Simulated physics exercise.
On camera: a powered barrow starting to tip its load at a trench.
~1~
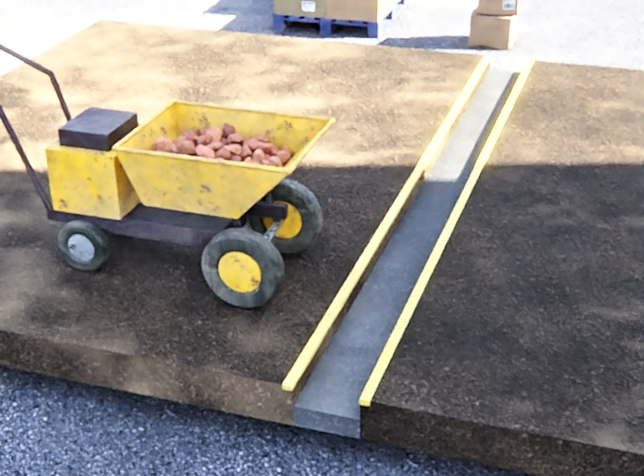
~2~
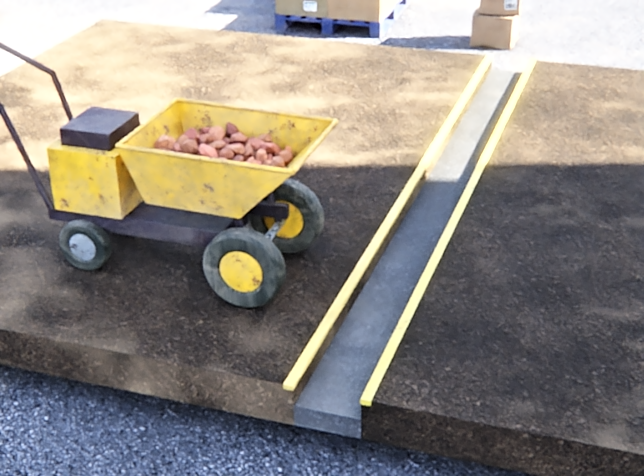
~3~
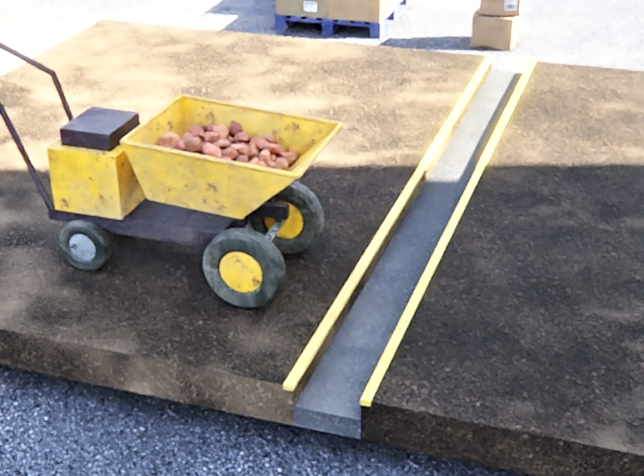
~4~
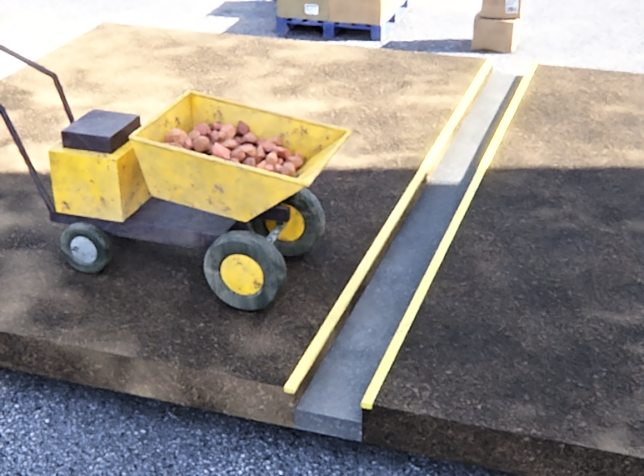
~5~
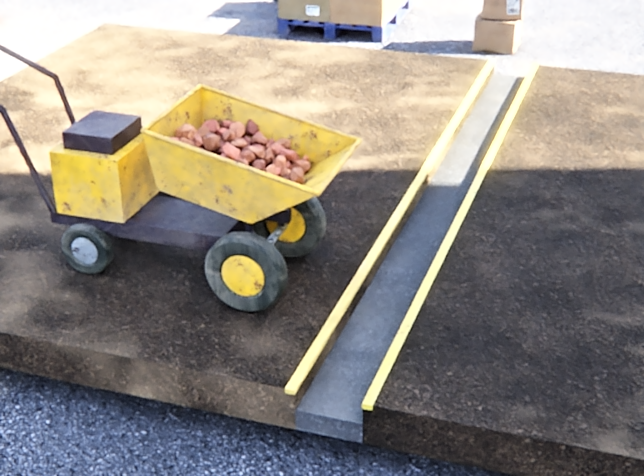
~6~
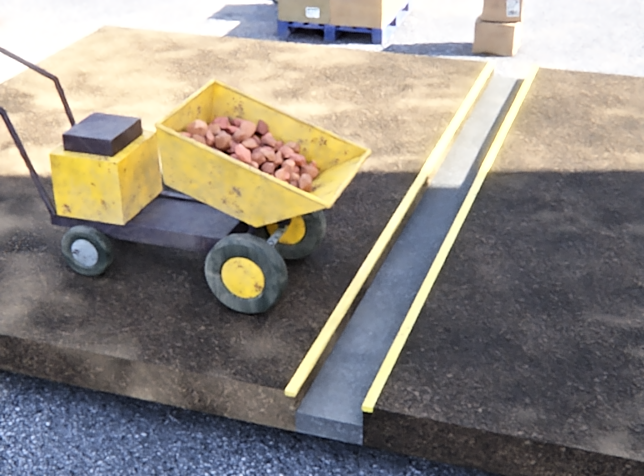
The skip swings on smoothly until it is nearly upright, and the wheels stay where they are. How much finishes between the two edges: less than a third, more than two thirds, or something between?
Between the edges lies between a third and two thirds of the load.
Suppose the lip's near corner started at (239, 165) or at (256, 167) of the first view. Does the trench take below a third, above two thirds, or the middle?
In turn: Above two thirds; more than two thirds.
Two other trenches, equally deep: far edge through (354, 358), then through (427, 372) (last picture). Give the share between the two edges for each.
About 0 and 90 per cent.
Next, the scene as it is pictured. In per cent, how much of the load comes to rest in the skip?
It comes to 5 per cent or so.
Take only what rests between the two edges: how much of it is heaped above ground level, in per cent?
It comes to 25 per cent or so.
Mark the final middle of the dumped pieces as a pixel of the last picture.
Close to (407, 302).
Soon, skip tipped steeply; all in the skip.
A while on, skip tipped steeply; most in the skip; a small part in or heaped over the trench; a stray few beyond it; a stray few falling.
Towards the end, skip tipped right over; about a quarter in the skip; about a third in or heaped over the trench; about half beyond it.
Finally, skip tipped right over; a small part in the skip; about half in or heaped over the trench; about half beyond it.
